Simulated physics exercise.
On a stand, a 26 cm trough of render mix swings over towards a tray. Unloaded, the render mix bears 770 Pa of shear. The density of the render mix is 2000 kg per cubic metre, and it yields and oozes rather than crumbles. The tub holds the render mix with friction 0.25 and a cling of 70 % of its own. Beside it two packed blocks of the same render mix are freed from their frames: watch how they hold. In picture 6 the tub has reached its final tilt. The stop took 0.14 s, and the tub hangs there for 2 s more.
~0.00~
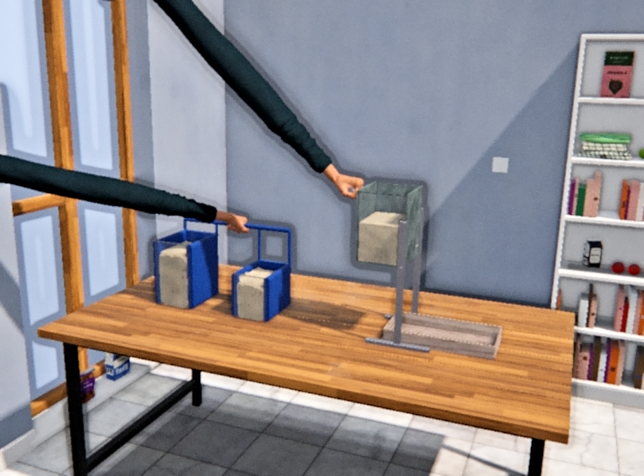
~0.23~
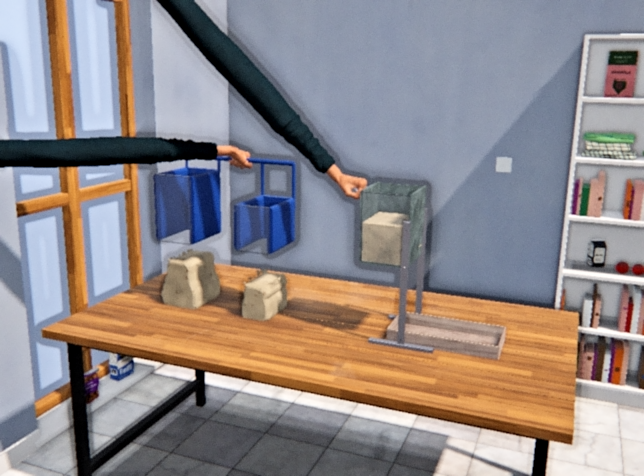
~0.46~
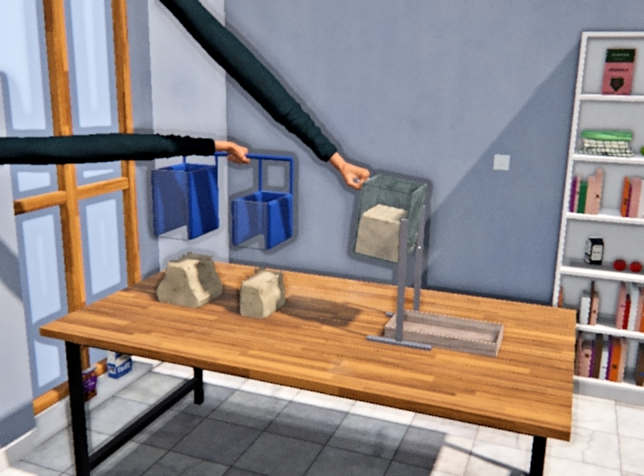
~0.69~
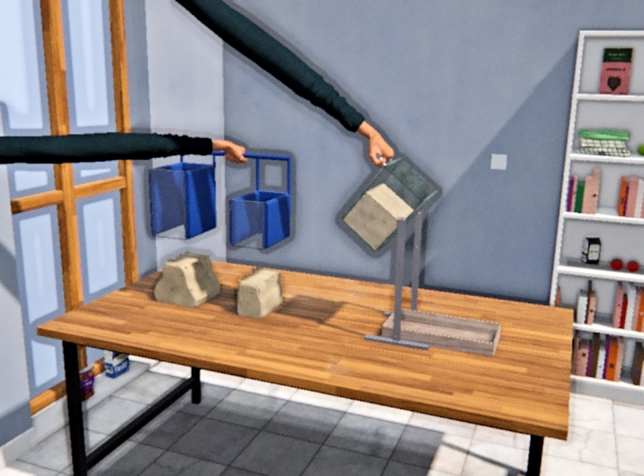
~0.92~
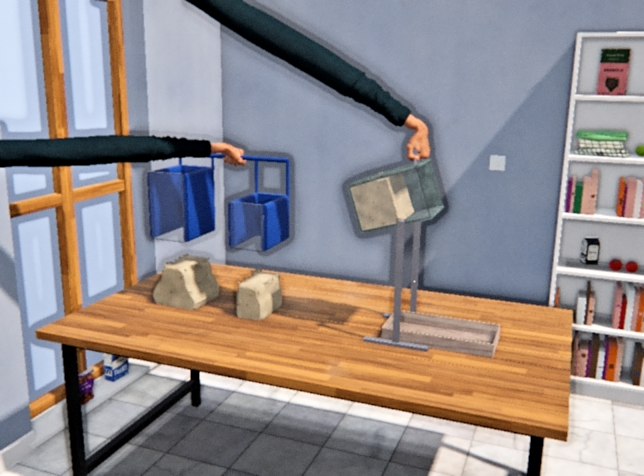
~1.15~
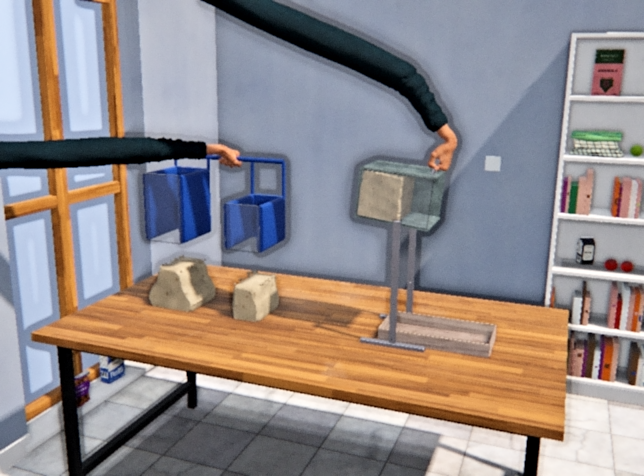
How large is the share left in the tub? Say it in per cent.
Expect roughly 100 %.
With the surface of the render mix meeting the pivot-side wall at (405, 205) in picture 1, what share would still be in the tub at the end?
It would be near 100 %.
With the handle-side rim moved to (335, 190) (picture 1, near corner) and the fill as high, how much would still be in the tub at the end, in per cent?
Then about 65 %.
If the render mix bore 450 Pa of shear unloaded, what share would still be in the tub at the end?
It would be near 100 %.
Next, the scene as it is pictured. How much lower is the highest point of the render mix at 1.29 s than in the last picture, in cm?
Some 0 cm.
After 1.29 s, the tub is at 95 degrees and holds 100 %.
After 1.46 s, the tub is at 95 degrees and holds 100 %.
After 1.63 s, the tub is at 95 degrees and holds 100 %.
After 1.80 s, the tub is at 95 degrees and holds 100 %.
After 3.15 s, the tub is at 95 degrees and holds 100 %.
